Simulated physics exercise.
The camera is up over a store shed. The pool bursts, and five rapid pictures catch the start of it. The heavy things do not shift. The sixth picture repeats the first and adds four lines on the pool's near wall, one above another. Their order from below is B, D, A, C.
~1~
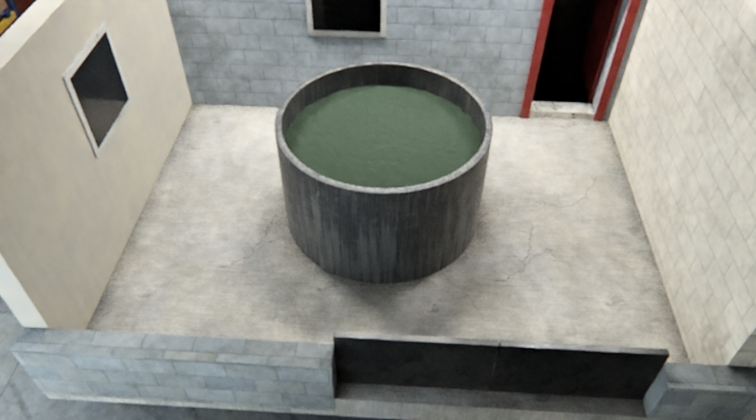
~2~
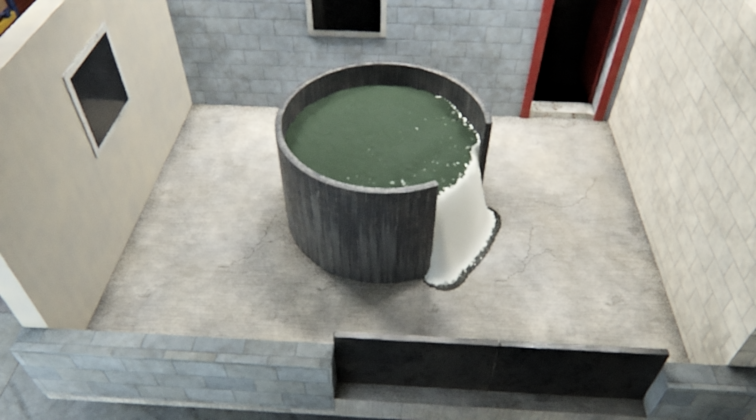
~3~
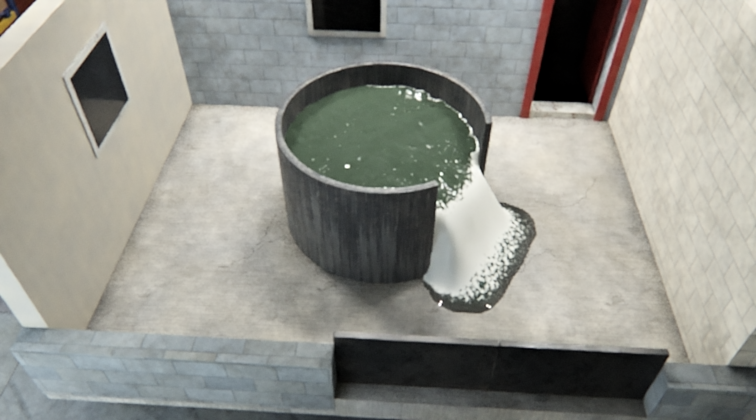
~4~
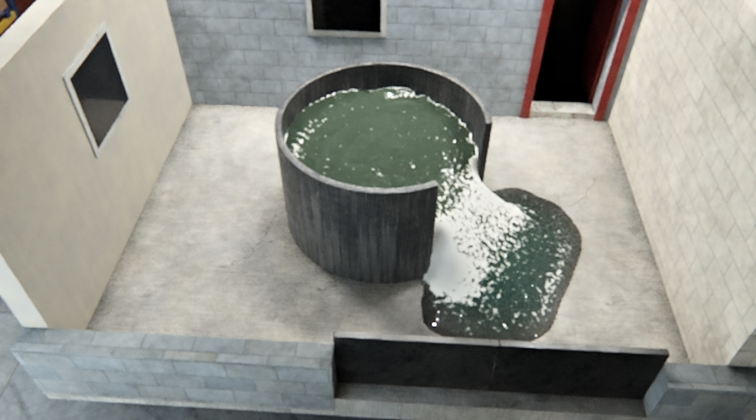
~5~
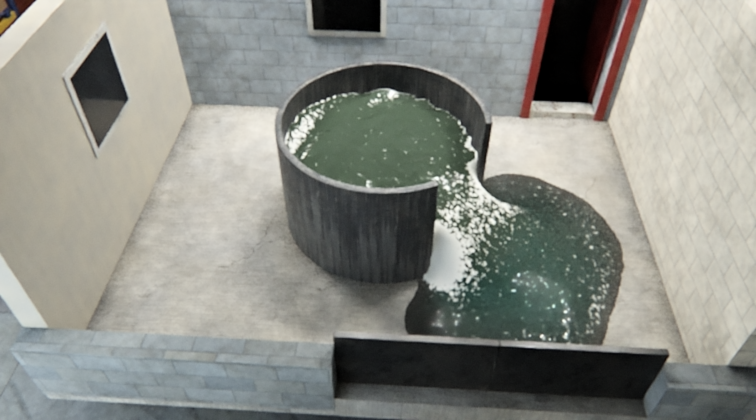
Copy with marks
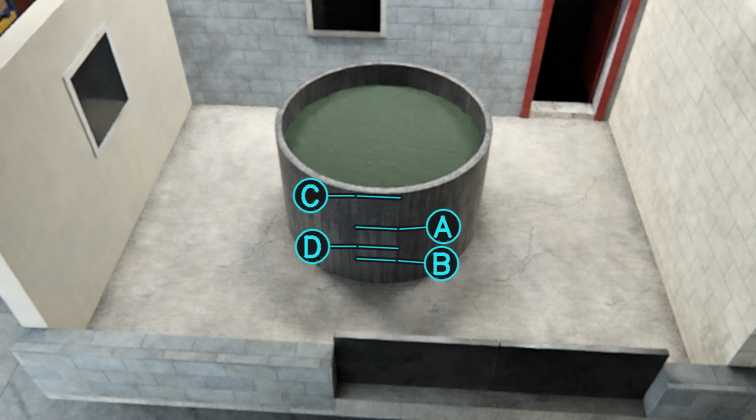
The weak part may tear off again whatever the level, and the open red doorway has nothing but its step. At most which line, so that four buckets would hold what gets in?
Take B.
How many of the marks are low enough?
One of them.
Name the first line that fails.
Line D.
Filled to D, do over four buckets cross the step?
Yes, that goes wrong.
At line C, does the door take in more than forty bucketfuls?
Yes.
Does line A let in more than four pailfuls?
Yes, it does.
On the marked copy, A at (377, 228); B at (377, 259); C at (377, 196); D at (377, 247); from the bottom up B, D, A, C.
With A, dozens of bucketfuls pour in.
With B, a bucket or two gets in.
With C, dozens of bucketfuls pour in.
With D, about 10 bucketfuls get in.
